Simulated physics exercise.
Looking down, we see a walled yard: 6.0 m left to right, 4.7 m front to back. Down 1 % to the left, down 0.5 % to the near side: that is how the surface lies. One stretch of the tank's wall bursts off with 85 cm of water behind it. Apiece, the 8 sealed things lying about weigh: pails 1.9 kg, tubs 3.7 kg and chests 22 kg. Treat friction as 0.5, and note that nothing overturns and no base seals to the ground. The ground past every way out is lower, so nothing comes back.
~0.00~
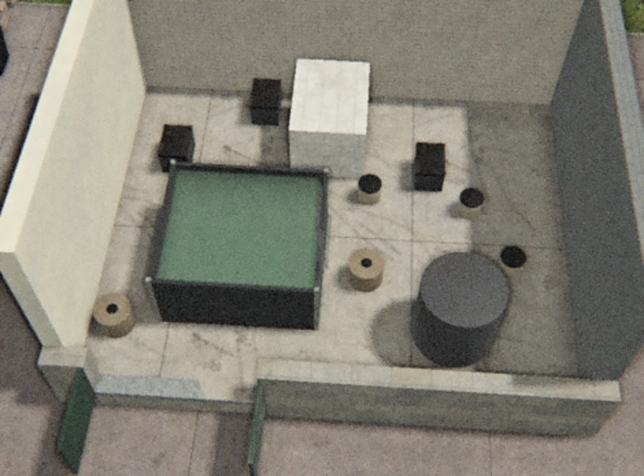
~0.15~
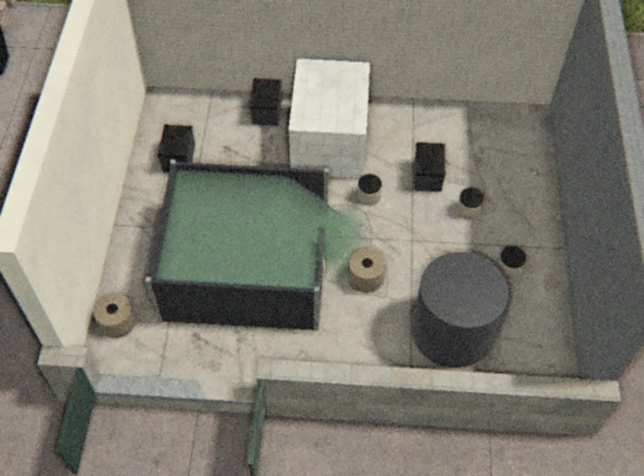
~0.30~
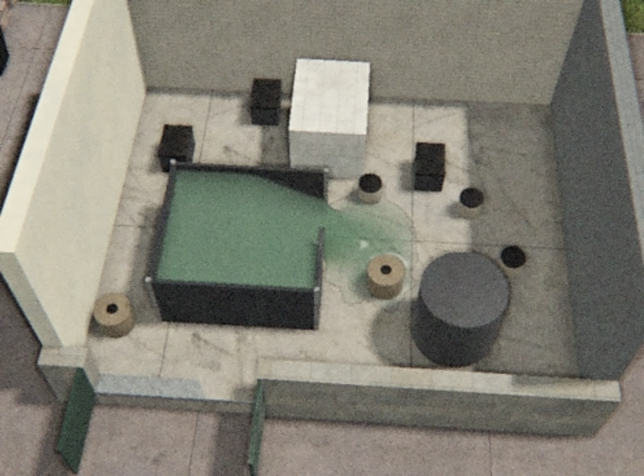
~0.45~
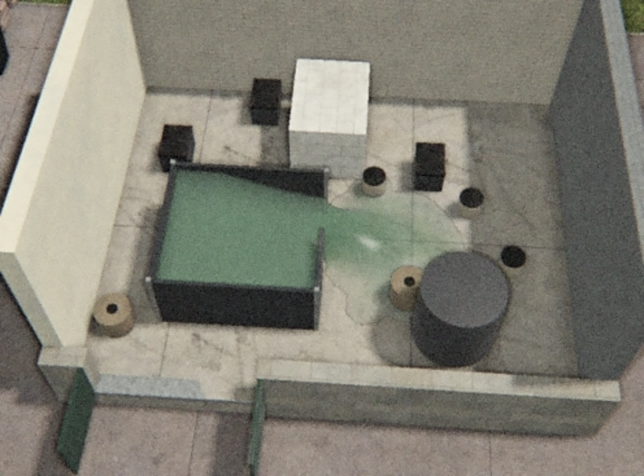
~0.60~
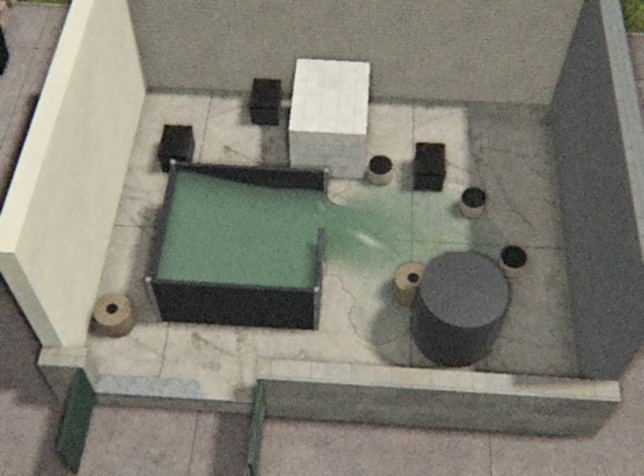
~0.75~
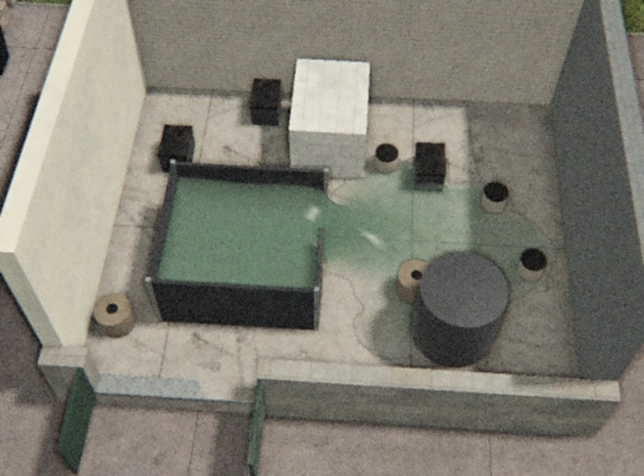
A large dark-walled tank of green water stands left of centre in a pale walled yard, seen from above by a still camera. Around it are a white block at the back, black chests, small tan tubs and a dark grey cylinder at right. Part of the tank's right wall opens, green water spreads rightward across the floor, and a tan tub slides to the cylinder before other small tubs shift slightly away.
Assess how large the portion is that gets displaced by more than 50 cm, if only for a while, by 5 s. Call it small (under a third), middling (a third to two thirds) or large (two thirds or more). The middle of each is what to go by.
Middling, a third to two thirds.
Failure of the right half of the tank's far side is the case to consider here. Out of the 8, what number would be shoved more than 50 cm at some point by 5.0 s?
Count: 7.
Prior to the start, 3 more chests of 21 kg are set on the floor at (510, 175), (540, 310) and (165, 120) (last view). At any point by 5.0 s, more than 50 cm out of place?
In that order: Past it, more, under.
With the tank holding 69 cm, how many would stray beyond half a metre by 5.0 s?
I count 5 of them in that case.
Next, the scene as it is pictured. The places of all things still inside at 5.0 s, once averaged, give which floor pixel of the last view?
Roughly at (319, 195).
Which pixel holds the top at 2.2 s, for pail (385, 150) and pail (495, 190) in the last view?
First one near (382, 97), second near (551, 108).
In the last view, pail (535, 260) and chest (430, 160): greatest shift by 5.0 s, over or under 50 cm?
Taking them in order: Exceeding it and exceeding it.
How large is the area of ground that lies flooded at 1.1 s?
11.5 m2.
After 1.1 s 4 of 8 are over 50 cm from their spots; 3 afloat.
After 2.2 s 5 of 8 are over 50 cm from their spots; 4 afloat.
After 3.5 s 5 of 8 are over 50 cm from their spots; 5 afloat.
After 5.0 s 5 of 8 are over 50 cm from their spots, and 5 have been at some point; 5 afloat.
